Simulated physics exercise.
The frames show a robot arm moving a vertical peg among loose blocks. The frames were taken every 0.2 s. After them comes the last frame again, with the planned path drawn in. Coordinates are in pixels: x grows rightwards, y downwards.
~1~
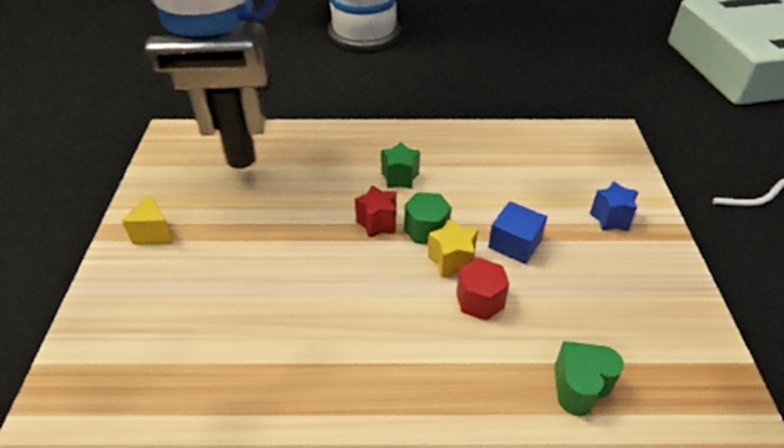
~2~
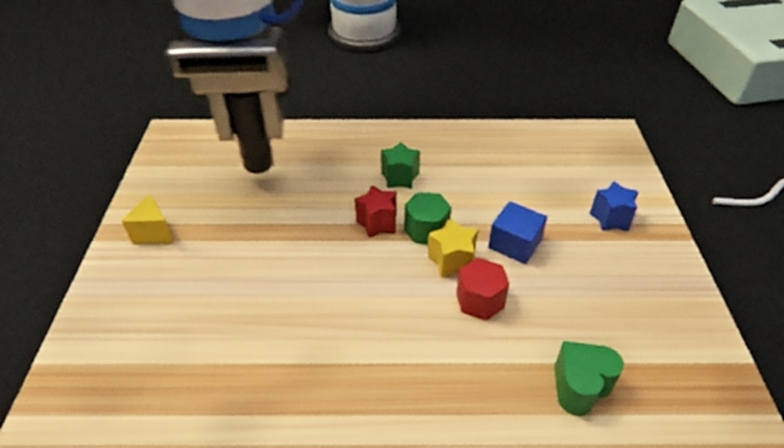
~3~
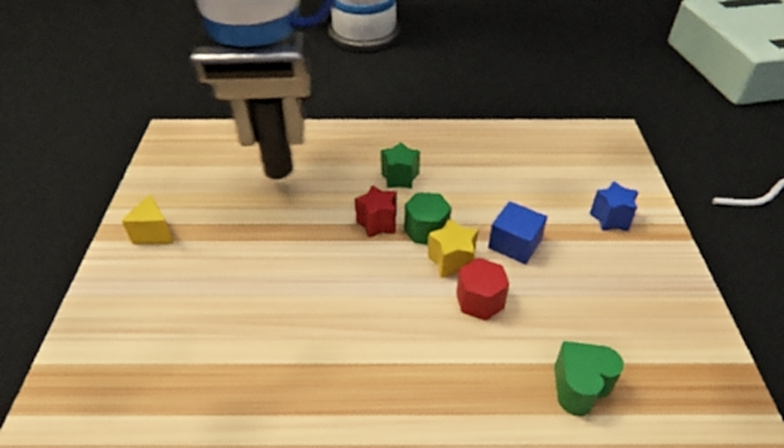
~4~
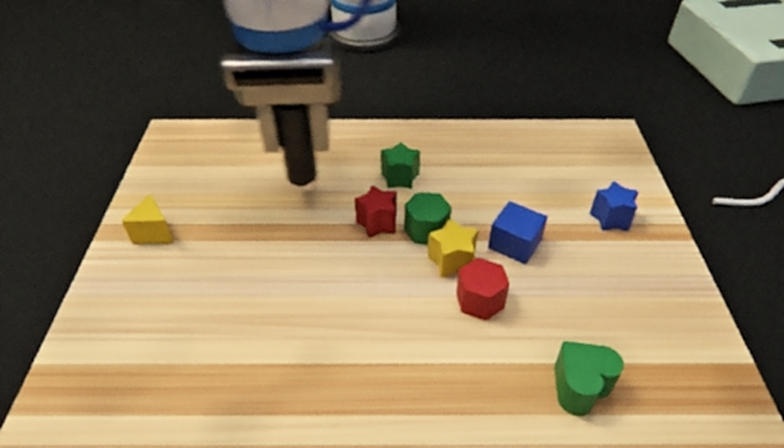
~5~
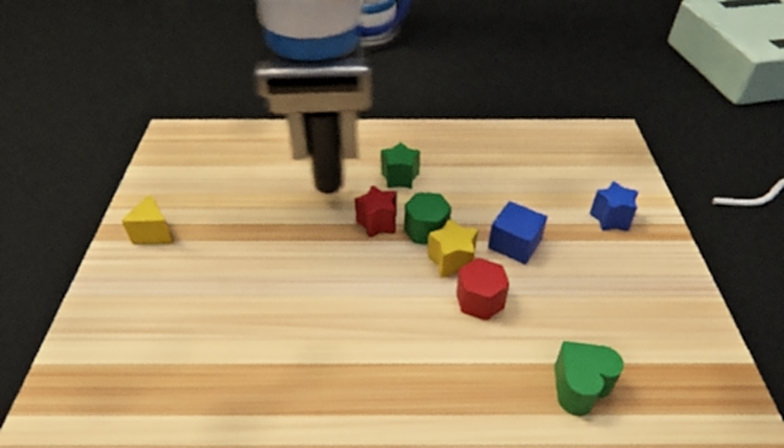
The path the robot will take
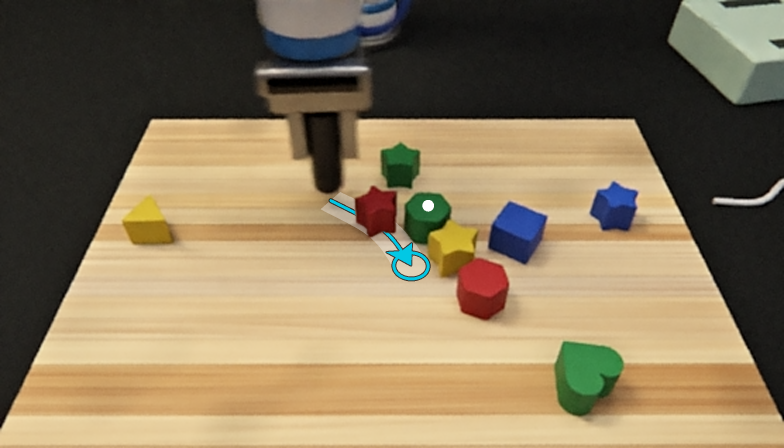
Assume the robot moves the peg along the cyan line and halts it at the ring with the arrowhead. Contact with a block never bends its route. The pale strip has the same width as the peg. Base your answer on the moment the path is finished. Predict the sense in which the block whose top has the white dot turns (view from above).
Prediction: Counterclockwise.
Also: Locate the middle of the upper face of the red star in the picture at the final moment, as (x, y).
Pixel (444, 233).
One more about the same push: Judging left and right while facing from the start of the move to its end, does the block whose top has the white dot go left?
Yes, that is what happens.
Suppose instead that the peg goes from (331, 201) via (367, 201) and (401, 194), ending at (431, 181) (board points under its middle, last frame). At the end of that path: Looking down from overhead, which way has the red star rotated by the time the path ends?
It makes a clockwise turn.
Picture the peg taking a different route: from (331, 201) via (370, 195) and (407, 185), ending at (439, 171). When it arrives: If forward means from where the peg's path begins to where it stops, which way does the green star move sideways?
It moves left.
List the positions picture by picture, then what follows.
The first picture shows peg tip at (242, 161); block tops, red star at (377, 199); green six-sided block at (428, 206); yellow star at (455, 237); red six-sided block at (484, 276).
The second picture shows peg at (259, 165); blocks unchanged.
The third picture shows peg at (279, 171); blocks unchanged.
The fourth picture shows peg at (302, 177); blocks unchanged.
The fifth picture shows peg at (329, 185); red star at (377, 199); green six-sided block at (428, 206); yellow star at (455, 237); red six-sided block at (484, 276).
Path on the board, from (331, 201) by way of (362, 216) and (391, 237) to (411, 266); the dot is on the green six-sided block.
The first path, step by step. One third of the way, peg at (362, 201); red star at (388, 205).
Two thirds of the way, peg at (392, 222); red star at (425, 223), turned 25° anticlockwise; green six-sided block at (460, 210), turned 35° anticlockwise; yellow star at (468, 241), turned 35° clockwise.
At the end, peg at (412, 250); red star at (444, 233), turned 60° anticlockwise; green six-sided block at (466, 209), turned 45° anticlockwise; yellow star at (487, 243), turned 45° clockwise; red six-sided block at (493, 281), turned 20° clockwise.
